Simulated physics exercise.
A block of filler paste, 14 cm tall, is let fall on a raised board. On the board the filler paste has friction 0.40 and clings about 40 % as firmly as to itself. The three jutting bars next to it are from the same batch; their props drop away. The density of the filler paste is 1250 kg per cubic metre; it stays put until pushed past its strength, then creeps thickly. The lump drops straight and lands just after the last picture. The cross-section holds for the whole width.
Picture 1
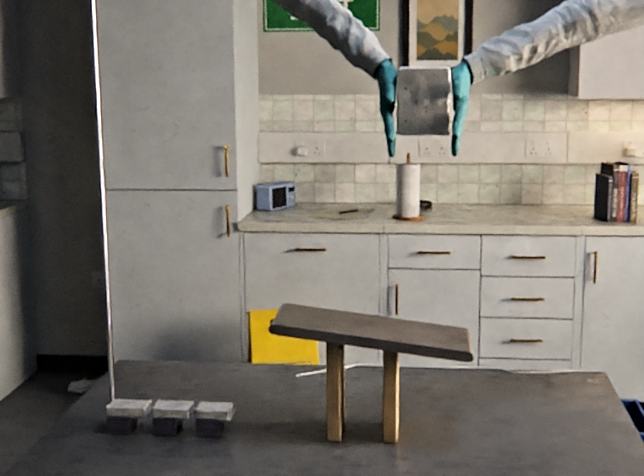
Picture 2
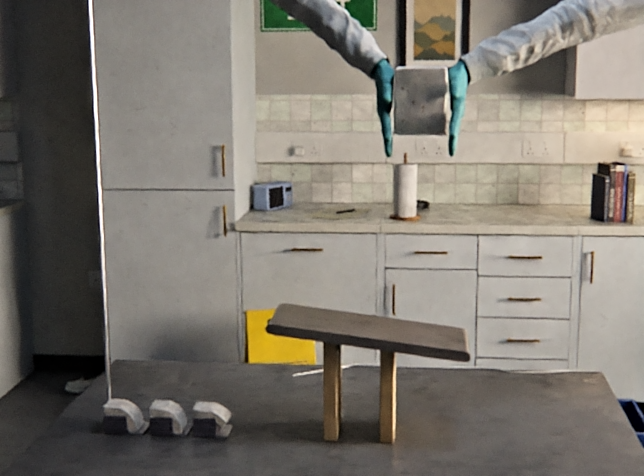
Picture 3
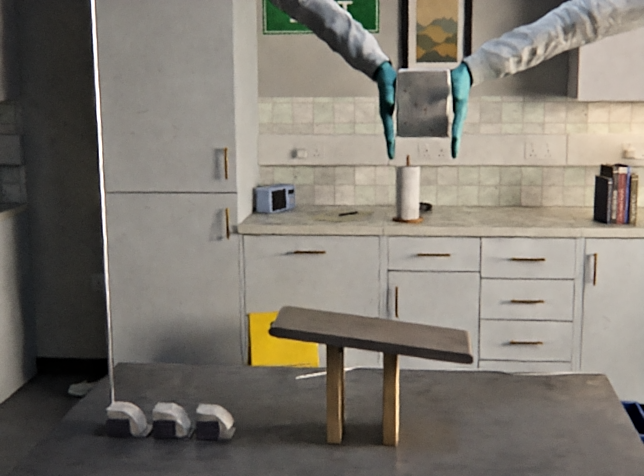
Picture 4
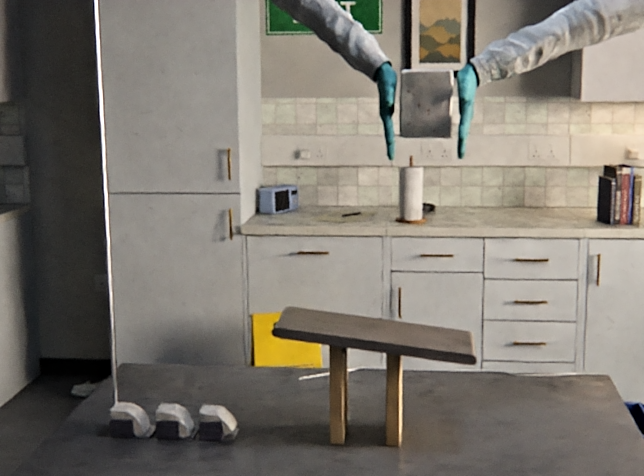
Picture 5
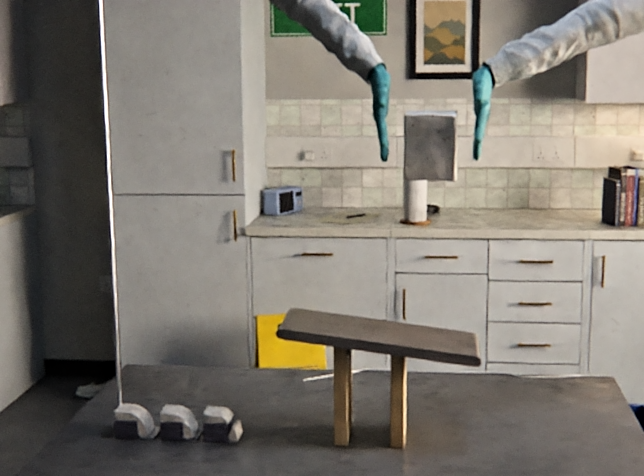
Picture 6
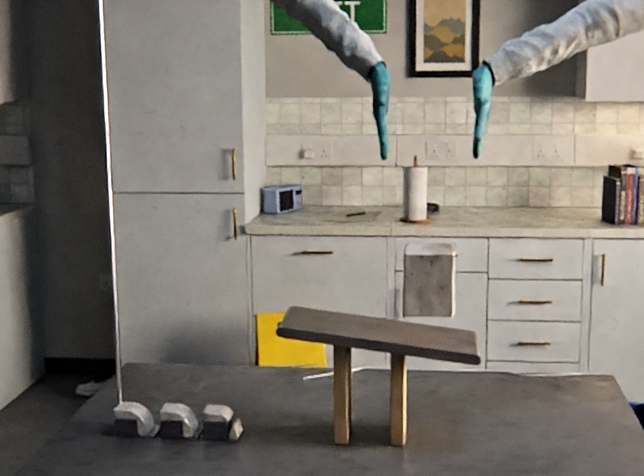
Three small pale-topped bars at the lower left of a dark table sag at their ends into curved shapes, in a grey kitchen seen from the front. Above a tilted grey board on two wooden posts, teal-gloved hands holding a grey block move apart, one to each side. The block drops upright past the paper roll towards the board, while the view shifts slightly.
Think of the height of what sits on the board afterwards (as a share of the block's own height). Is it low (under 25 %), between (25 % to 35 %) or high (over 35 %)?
Expect low, that is under 25 %.
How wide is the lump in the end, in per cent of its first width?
Some 320 %.
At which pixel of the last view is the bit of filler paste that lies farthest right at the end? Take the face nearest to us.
Around (483, 349).
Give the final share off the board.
Roughly 55 % off the board.
Last picture + 0.11 s, it stands 26 % of its first height and 9 % has gone off the board.
Last picture + 0.25 s, it stands 20 % of its first height and 32 % has gone off the board.
Last picture + 0.38 s, it stands 20 % of its first height and 45 % has gone off the board.
Last picture + 0.52 s, it stands 20 % of its first height and 54 % has gone off the board.
Last picture + 0.62 s, it stands 20 % of its first height and 54 % has gone off the board.
